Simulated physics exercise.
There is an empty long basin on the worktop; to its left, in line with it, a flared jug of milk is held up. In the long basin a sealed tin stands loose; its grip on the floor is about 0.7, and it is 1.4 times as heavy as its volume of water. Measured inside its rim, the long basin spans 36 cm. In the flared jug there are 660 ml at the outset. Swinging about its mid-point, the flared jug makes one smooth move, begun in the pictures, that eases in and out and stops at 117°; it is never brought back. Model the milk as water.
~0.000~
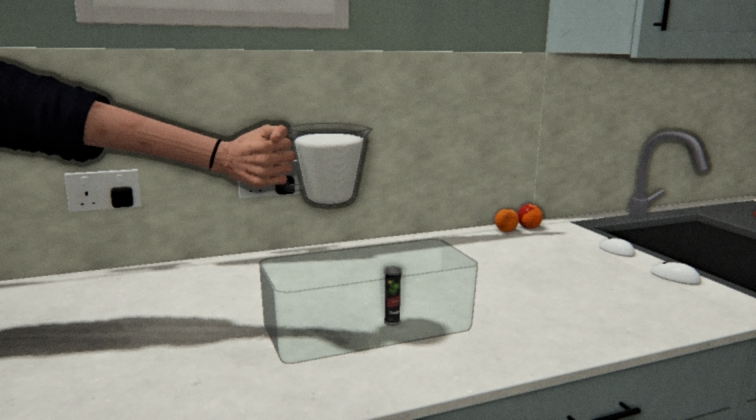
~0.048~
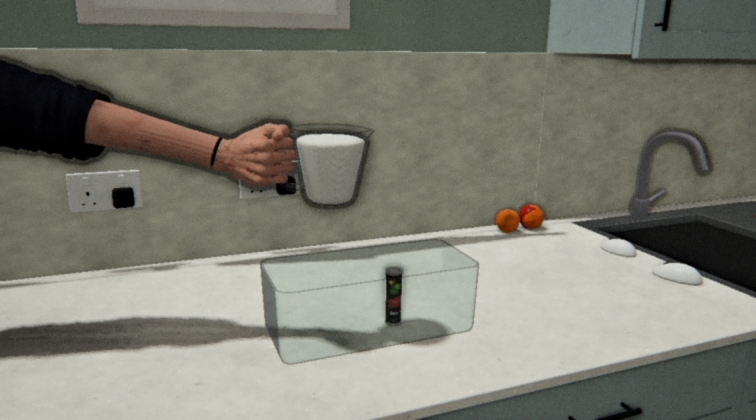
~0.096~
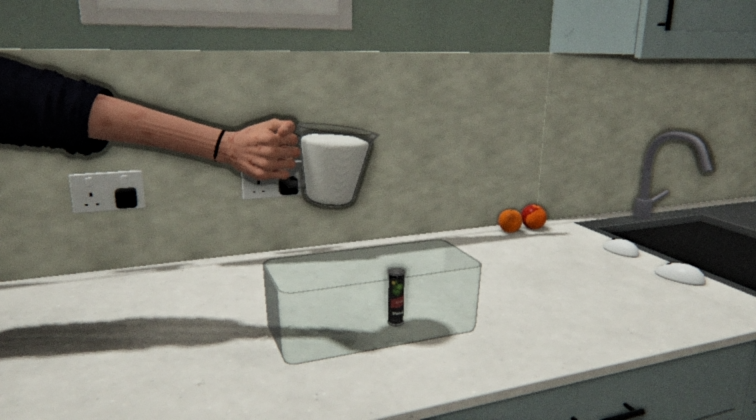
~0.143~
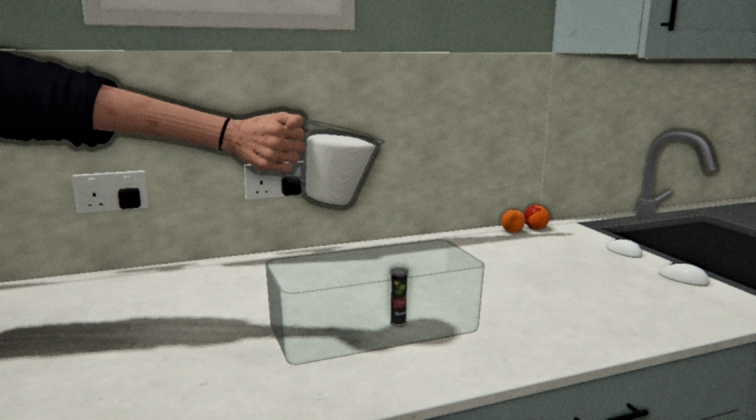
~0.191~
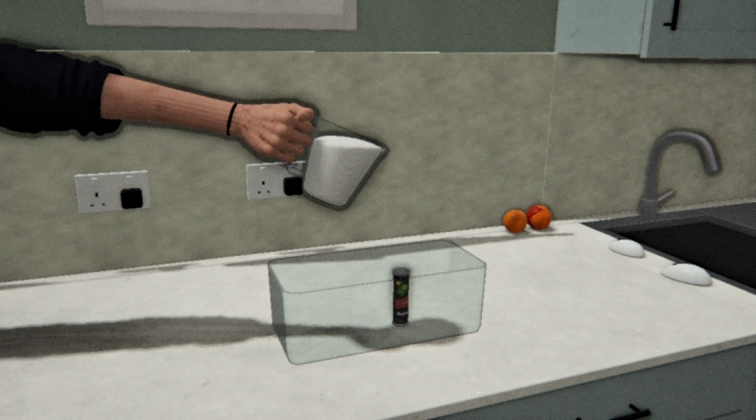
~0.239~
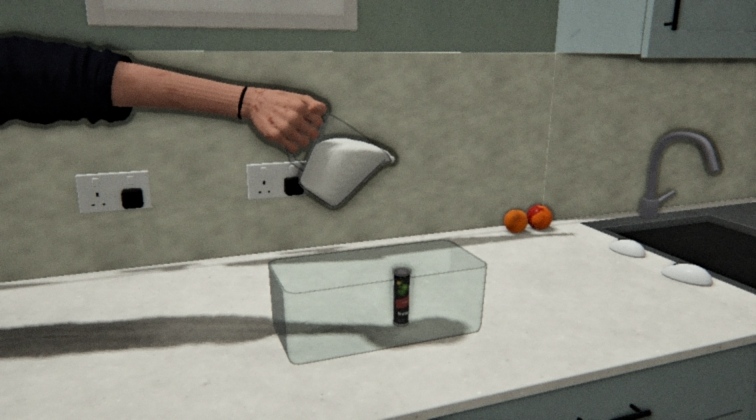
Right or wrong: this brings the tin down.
Right, the tin comes down.
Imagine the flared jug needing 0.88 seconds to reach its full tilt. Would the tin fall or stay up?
Outcome - the tin remains standing.
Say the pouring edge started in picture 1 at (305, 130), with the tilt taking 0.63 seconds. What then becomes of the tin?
It does not tip.
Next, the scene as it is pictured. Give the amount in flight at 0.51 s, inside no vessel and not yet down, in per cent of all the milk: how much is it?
Around 36 in a hundred.
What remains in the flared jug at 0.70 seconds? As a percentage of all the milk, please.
1 %.
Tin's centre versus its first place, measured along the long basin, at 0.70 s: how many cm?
Estimate: Around 0 cm.
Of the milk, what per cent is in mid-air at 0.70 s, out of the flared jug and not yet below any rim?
Close to 12 %.
After 0.51 s the tilt is 106° and 35 per cent is still to pour; the tin stands where it began.
After 0.70 s the tilt is 117° and 1 per cent is still to pour; the tin stands where it began.
After 0.91 s the tilt is 117° and 0 per cent is still to pour; the tin leans 18°.
After 1.13 s the tilt is 117° and 0 per cent is still to pour; the tin lies on its side.
In the end the tin lies on its side.
